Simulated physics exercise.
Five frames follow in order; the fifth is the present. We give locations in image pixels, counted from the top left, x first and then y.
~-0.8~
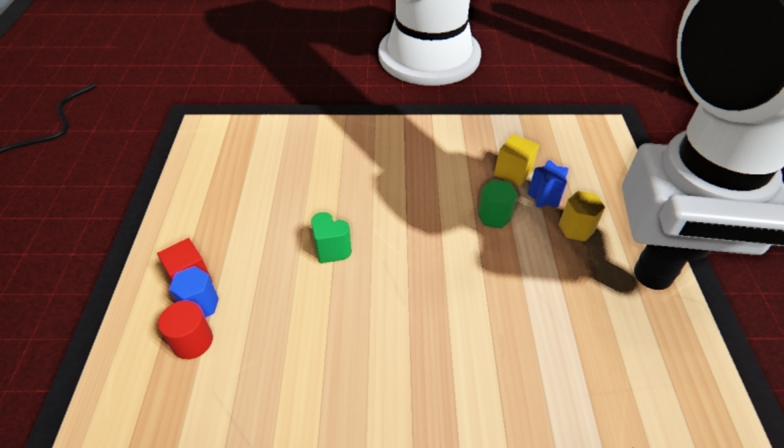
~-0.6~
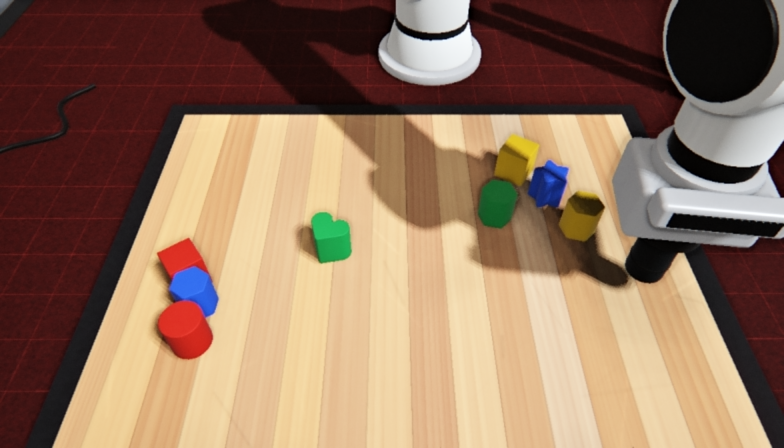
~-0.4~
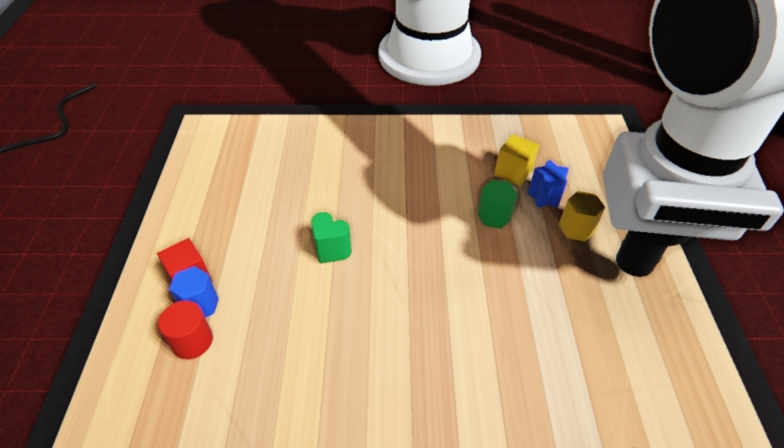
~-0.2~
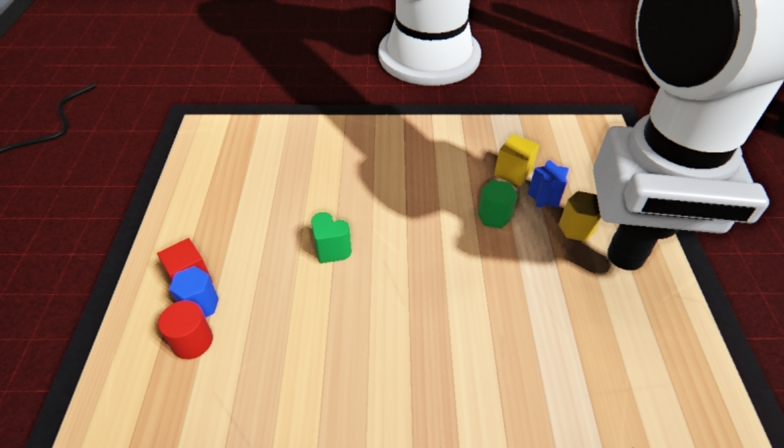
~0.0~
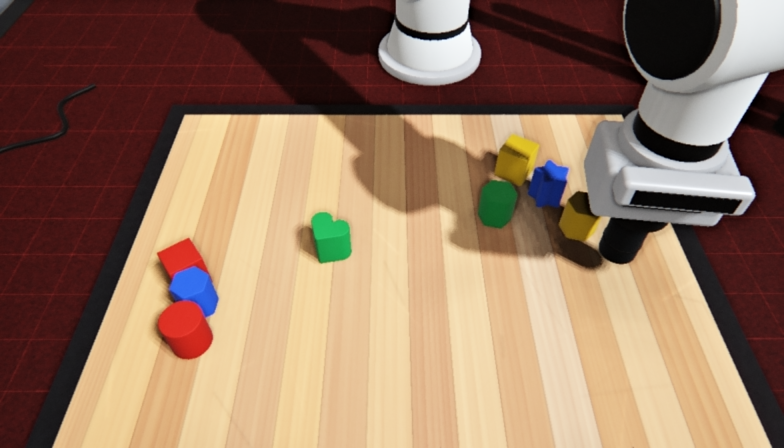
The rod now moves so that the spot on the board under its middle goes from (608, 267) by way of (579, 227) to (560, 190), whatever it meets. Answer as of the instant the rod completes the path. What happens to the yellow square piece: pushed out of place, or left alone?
It gets displaced.
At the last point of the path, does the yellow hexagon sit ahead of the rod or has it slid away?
It sits in front of the rod.
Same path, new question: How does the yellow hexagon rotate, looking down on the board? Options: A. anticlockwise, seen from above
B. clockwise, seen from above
Option B.
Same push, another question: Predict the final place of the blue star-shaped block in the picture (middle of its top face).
Most likely (529, 134).
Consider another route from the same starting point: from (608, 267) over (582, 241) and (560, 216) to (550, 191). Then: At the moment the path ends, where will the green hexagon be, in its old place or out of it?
That block is going to be left alone.
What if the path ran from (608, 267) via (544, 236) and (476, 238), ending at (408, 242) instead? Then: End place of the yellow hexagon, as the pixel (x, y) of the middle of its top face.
I predict (573, 190).
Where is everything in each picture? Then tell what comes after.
Lower end of the rod (652, 276), tops of blocks, green hexagon (500, 191), yellow square piece (519, 147), blue star-shaped block (553, 171), yellow hexagon (587, 203), in the first frame.
Rod (643, 270), blocks as before, in the second frame.
Rod (634, 263), blocks as before, in the third frame.
Rod (625, 257), blocks as before, in the fourth frame.
Rod (616, 251), green hexagon (500, 191), yellow square piece (519, 147), blue star-shaped block (553, 171), yellow hexagon (587, 203), in the fifth frame.
What follows on the original path. One third of the way, rod (595, 223); yellow hexagon (577, 191).
Two thirds of the way, rod (577, 197); yellow square piece (511, 142), turned 15° anticlockwise; blue star-shaped block (542, 153), turned 50° anticlockwise; yellow hexagon (567, 166), turned 35° clockwise.
At the end, rod (566, 173); green hexagon not moved; yellow square piece (499, 134), turned 55° anticlockwise; blue star-shaped block (529, 134), turned 70° anticlockwise; yellow hexagon (557, 144), turned 30° clockwise.
